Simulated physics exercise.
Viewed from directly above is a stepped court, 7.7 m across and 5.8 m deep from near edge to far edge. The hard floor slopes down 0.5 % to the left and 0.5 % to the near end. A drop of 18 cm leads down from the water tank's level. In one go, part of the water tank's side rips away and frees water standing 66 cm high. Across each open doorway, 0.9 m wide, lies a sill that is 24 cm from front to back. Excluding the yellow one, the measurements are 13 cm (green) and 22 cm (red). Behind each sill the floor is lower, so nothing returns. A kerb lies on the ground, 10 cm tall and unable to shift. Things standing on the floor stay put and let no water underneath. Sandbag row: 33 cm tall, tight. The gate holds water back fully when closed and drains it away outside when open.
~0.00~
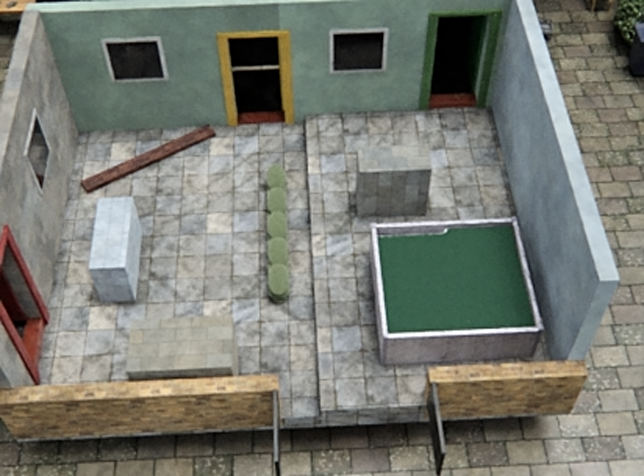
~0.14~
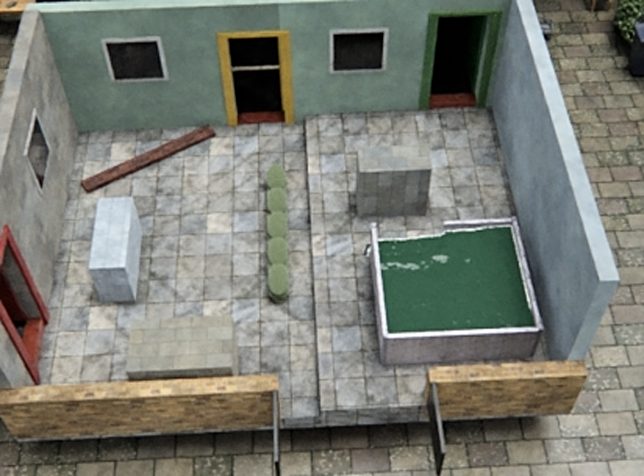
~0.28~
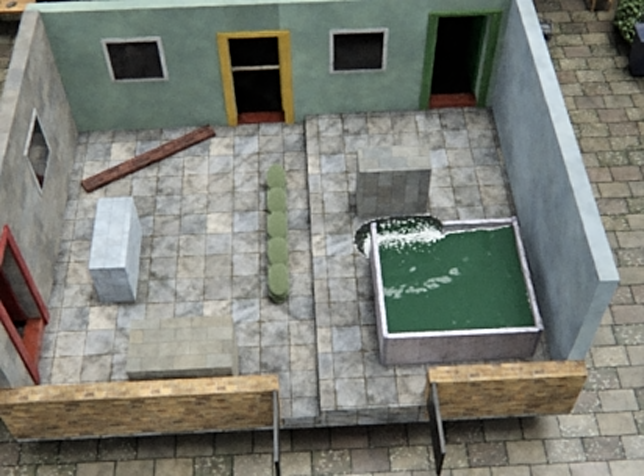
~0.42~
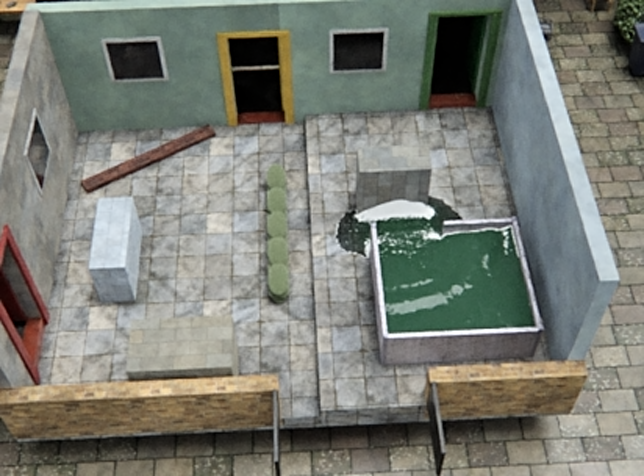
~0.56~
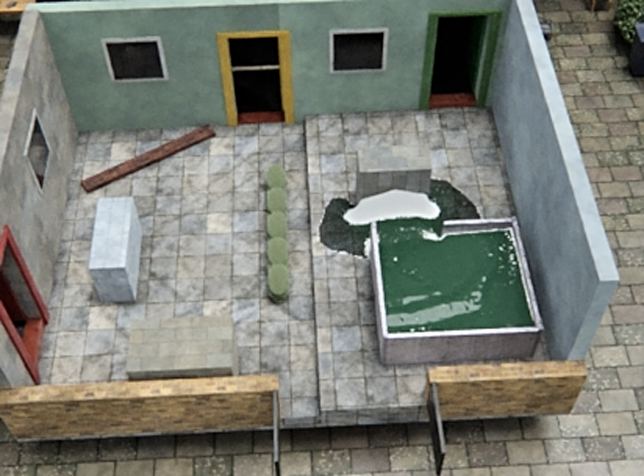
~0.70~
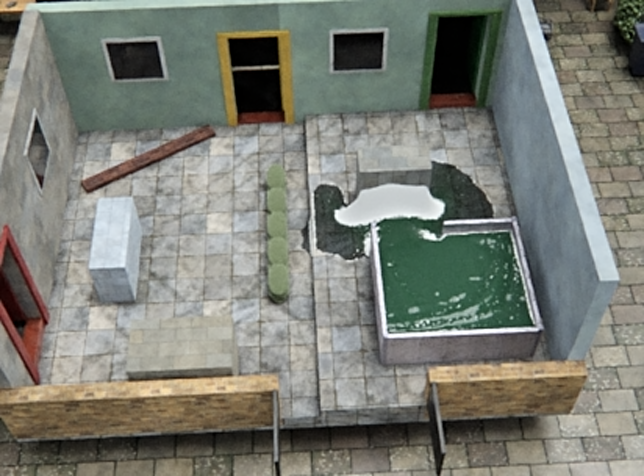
Green water broke out through the far side of a still, full tank in a walled court, foamed around the grey block behind it, and spread a dark wet patch across the paving.
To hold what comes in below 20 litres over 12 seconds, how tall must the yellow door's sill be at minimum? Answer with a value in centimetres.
About 17 cm.
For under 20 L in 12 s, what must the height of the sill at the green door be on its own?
The green one would have to be about 14.5 cm high.
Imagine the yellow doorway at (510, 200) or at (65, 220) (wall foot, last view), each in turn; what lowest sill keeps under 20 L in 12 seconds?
Roughly 19 and 8.5 cm.
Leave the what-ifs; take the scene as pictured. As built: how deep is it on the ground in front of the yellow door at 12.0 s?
About 8.5 cm.
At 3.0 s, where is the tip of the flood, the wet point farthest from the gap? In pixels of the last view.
Around pixel (195, 127).
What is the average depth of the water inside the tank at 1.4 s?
46 cm, roughly.
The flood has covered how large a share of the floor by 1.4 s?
Approximately 15 % of the floor.
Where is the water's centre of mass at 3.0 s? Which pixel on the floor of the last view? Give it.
Centre of mass: About (412, 256) px.
After 1.4 s water covers 15 % of the floor, deepest (55 cm) near (393, 226); it has not reached the yellow door.
After 3.0 s water covers 30 % of the floor, deepest (30 cm) near (393, 226); 17 cm at the yellow door, 38 litres in over its 6 cm sill.
After 12.0 s water covers 90 % of the floor, deepest (14 cm) near (296, 220); 8 cm at the yellow door, 210 litres in over its 6 cm sill.
At the yellow door as built, the water arrived by 2.0 s and peaked near 17 cm at 2.8 s.
With a sill of 14 cm, 39 litres would have come in within the 12 s; with 19.5 cm, 9 litres. So under 20 litres takes about 17 cm.
